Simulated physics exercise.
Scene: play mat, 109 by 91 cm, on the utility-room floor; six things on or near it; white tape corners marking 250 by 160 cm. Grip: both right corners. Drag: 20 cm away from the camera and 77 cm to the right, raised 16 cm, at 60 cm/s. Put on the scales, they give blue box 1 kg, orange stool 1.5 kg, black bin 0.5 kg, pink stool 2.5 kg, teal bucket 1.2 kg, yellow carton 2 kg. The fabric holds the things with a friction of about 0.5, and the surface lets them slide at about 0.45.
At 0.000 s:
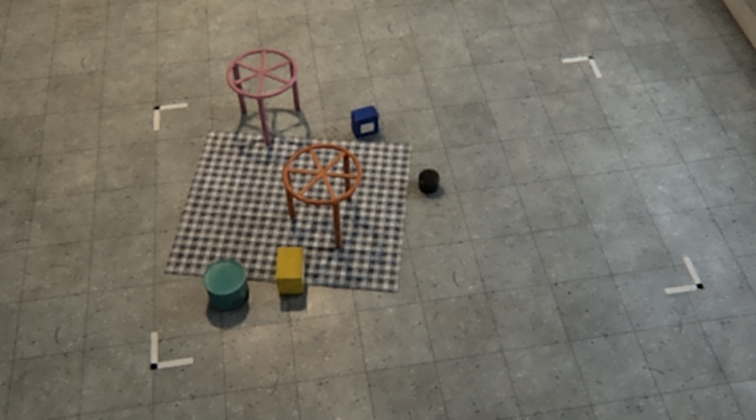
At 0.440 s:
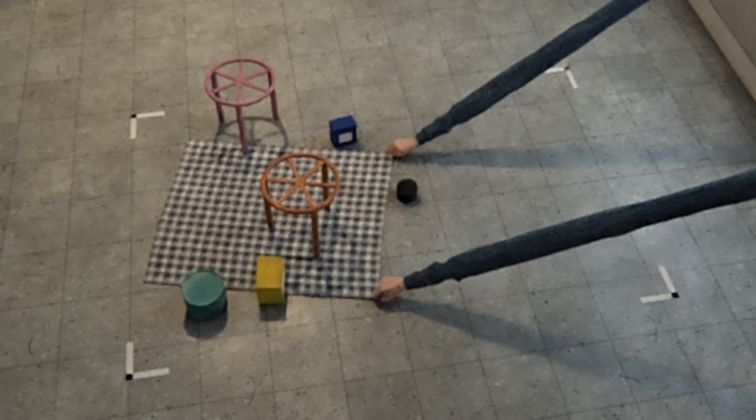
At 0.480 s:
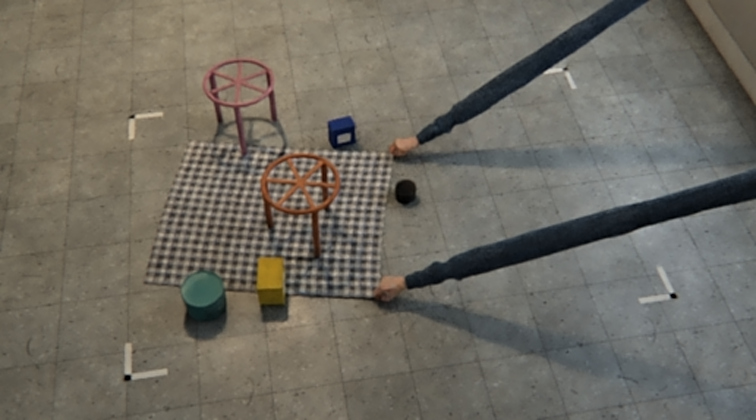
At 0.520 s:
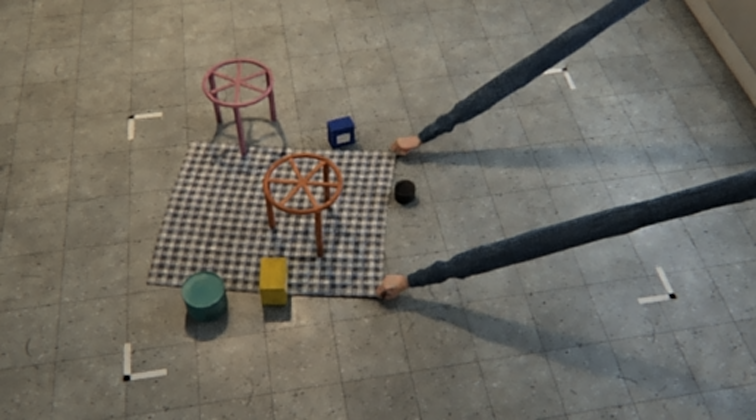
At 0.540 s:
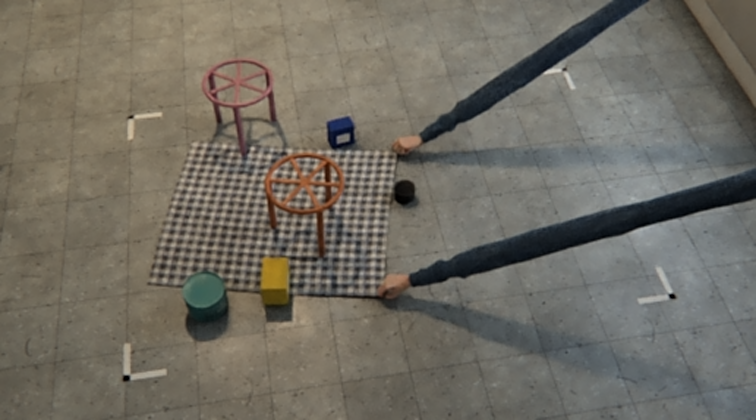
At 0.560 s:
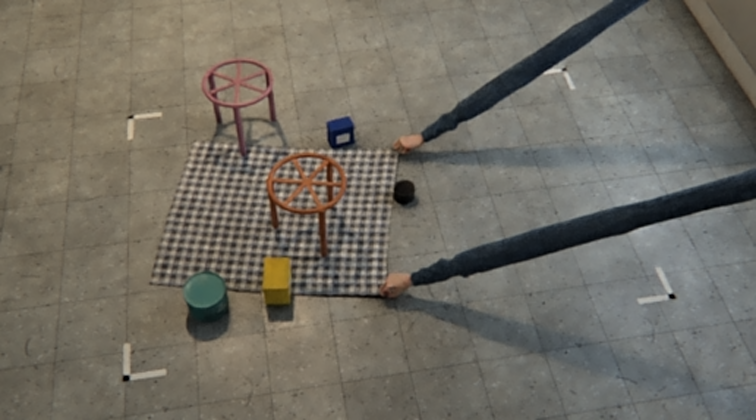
Two long-sleeved arms reaching in from the right and pulling a checked mat slightly rightward, with stools and small containers around it.
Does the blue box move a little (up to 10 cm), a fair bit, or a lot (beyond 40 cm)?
A fair bit.
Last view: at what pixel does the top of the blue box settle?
End position in the last picture: Approx. (389, 107).
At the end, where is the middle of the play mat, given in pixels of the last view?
Roughly at (426, 169) in the last picture.
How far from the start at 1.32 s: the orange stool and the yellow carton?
Shifts - orange stool: Around 50 cm; yellow carton: Around 50 cm.
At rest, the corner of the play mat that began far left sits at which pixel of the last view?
In the final picture it's somewhere around (330, 125).
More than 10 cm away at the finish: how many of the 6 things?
Counted result: 4.
After 0.9 s, middle of the play mat at (324, 203); blue box 8 cm off its start, yellow carton 27 cm off its start, orange stool 26 cm off its start.
After 1.3 s, middle of the play mat at (366, 189); blue box 17 cm off its start, yellow carton 51 cm off its start, orange stool 49 cm off its start.
After 1.7 s, middle of the play mat at (406, 175); blue box 24 cm off its start at (381, 109), yellow carton 73 cm off its start at (415, 227), orange stool 72 cm off its start at (442, 139).
After 2.1 s, middle of the play mat at (426, 169); blue box 29 cm off its start, orange stool 86 cm off its start, yellow carton 85 cm off its start.
After 2.7 s, middle of the play mat at (426, 169); blue box 29 cm off its start at (389, 107), yellow carton 85 cm off its start at (436, 218), orange stool 68 cm off its start at (430, 168), black bin 44 cm off its start at (490, 177).
